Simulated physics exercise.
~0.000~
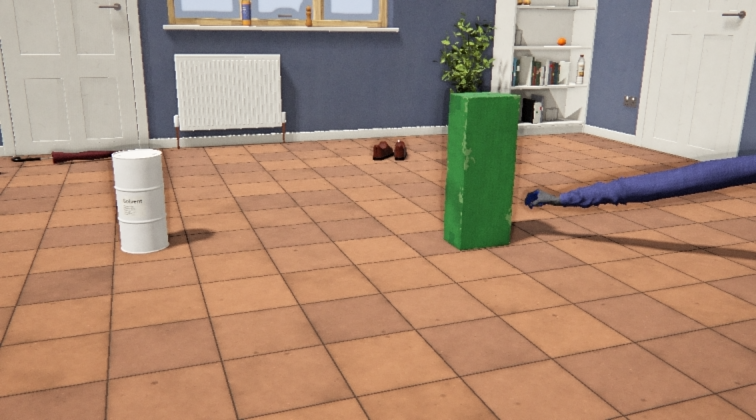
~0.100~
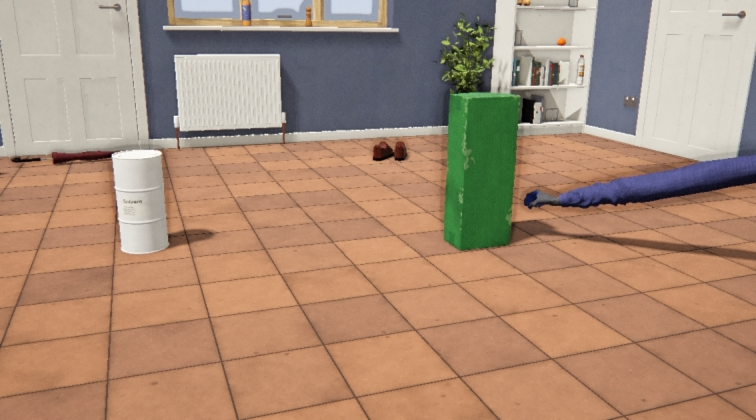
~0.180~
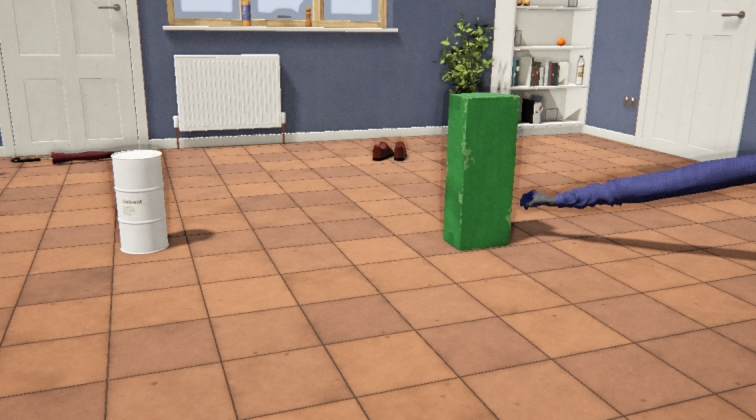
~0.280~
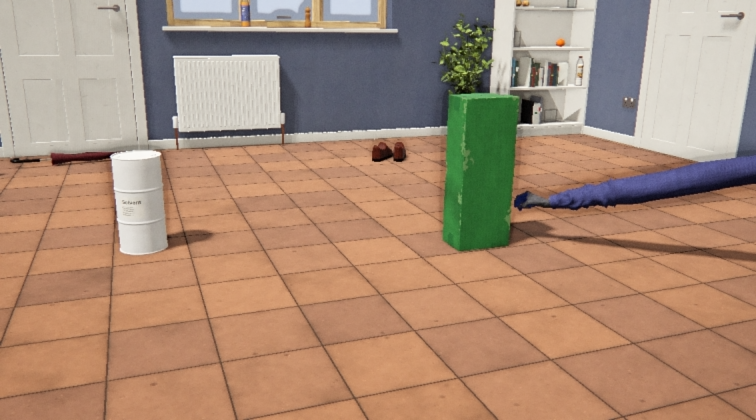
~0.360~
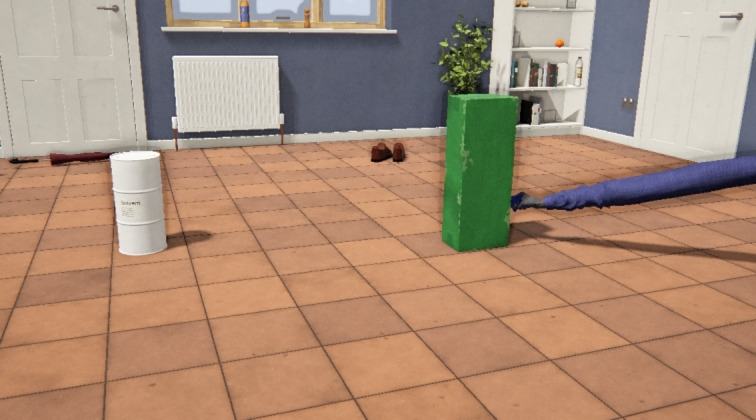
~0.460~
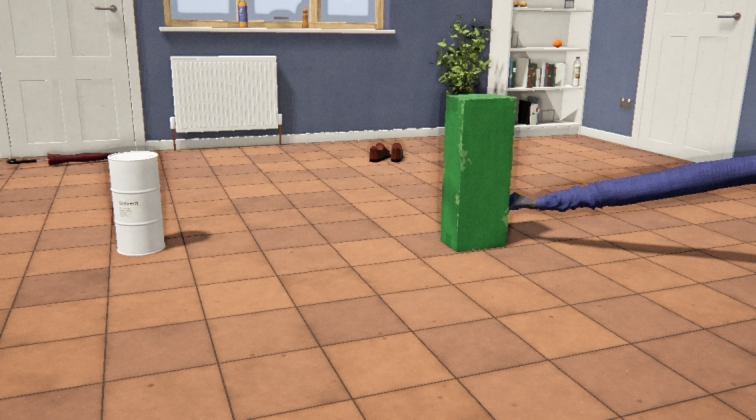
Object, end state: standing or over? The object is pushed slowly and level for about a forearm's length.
Standing.
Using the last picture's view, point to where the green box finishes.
Close to (404, 178) in the last picture.
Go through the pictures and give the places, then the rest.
The first picture shows green box (480, 171).
The second picture shows green box (480, 171).
The third picture shows green box (480, 171).
The fourth picture shows green box (479, 172).
The fifth picture shows green box (478, 172).
The sixth picture shows green box (477, 172).
After 0.96 s, green box slid a little near (451, 174).
After 1.36 s, green box slid about its own width near (426, 176).
At rest (2.3 s), moved from the start, green box. Seen from the same camera at the end, green box near (404, 178).
